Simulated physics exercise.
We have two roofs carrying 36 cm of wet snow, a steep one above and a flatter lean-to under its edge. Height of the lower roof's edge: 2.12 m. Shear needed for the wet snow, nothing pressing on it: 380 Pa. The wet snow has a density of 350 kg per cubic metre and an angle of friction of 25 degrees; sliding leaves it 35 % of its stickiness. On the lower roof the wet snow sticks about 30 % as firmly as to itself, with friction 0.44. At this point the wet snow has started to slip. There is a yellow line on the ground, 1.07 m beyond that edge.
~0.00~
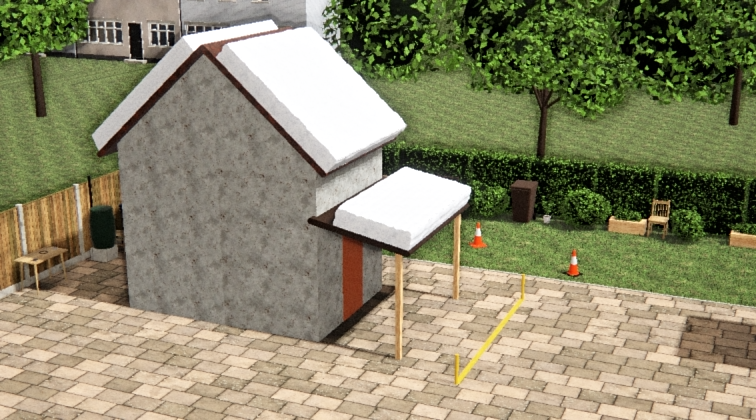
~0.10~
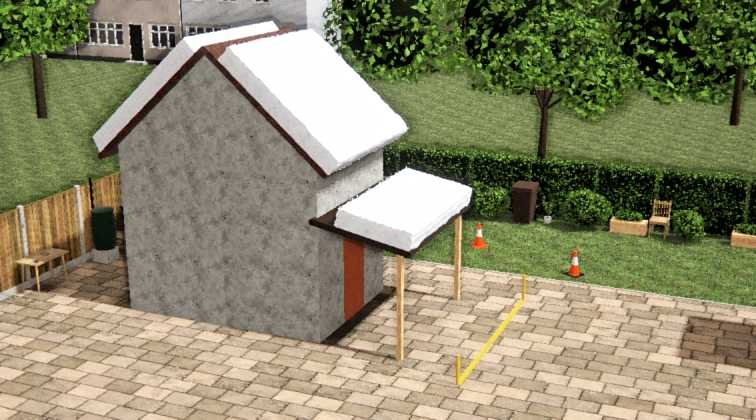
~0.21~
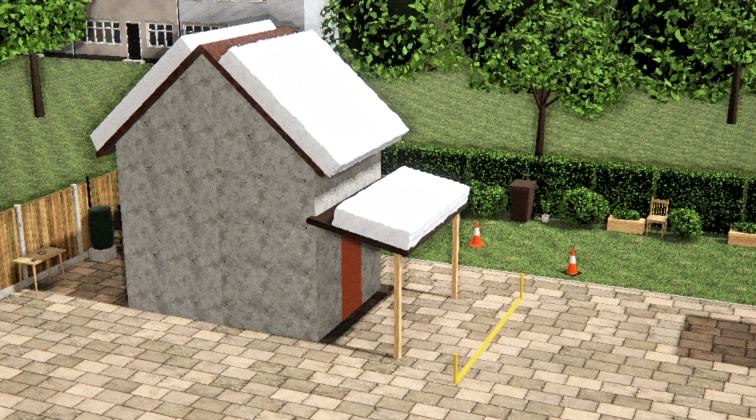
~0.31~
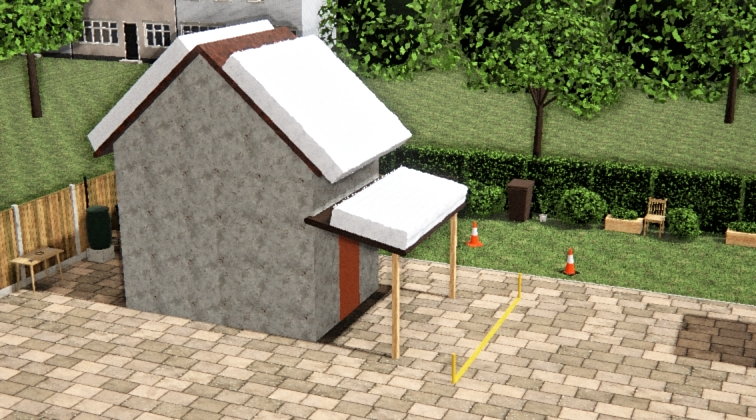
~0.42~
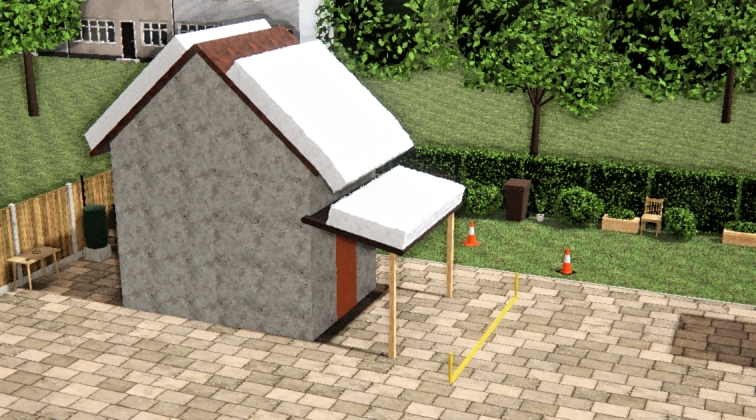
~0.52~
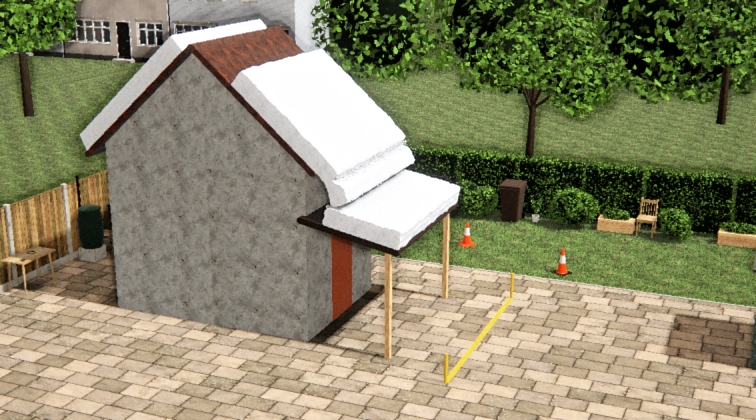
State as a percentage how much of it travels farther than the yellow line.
Roughly 53 per cent travels past the yellow line.
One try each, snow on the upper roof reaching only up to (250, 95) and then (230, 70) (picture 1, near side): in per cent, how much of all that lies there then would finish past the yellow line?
About 40 per cent the first time and about 50 per cent the second.
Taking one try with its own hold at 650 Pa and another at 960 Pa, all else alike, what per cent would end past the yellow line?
About 50 % first, about 45 % second.
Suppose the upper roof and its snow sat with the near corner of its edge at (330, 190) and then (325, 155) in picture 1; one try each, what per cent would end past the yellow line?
In turn about 45 %, 60 %.
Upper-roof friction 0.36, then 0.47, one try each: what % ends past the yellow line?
Roughly 45 per cent first, roughly 40 per cent second.
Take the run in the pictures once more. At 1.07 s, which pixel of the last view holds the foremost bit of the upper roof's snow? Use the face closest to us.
I'd point to around (417, 233).
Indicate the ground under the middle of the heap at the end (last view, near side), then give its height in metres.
It sits close to (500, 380), some 0.4 m high.
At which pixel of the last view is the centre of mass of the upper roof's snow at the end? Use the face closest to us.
Approximately at pixel (488, 338).
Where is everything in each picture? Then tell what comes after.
Leading edge of the wet snow at (327, 166), in the first frame.
Leading edge of the wet snow at (329, 153), its middle shifted 3.1 cm, 1 % of it past the upper edge, in one piece, in the second frame.
Leading edge of the wet snow at (330, 174), its middle shifted 12 cm, 4 % of it past the upper edge, in one piece, in the third frame.
Leading edge of the wet snow at (333, 175), its middle shifted 25 cm, 9 % of it past the upper edge, in one piece, in the fourth frame.
Leading edge of the wet snow at (337, 171), its middle shifted 45 cm, 16 % of it past the upper edge, cracking, in the fifth frame.
Leading edge of the wet snow at (342, 188), its middle shifted 70 cm, 25 % of it past the upper edge, cracking, in the sixth frame.
After 1.07 s, none is below the lower edge and 0 % is past the line.
After 1.71 s, 55 % is below the lower edge and 39 % is past the line.
After 2.36 s, 68 % is below the lower edge and 53 % is past the line.
After 3.00 s, 69 % is below the lower edge and 53 % is past the line.
After 3.10 s, at the end, 69 % is below the lower edge and 53 % is past the line.
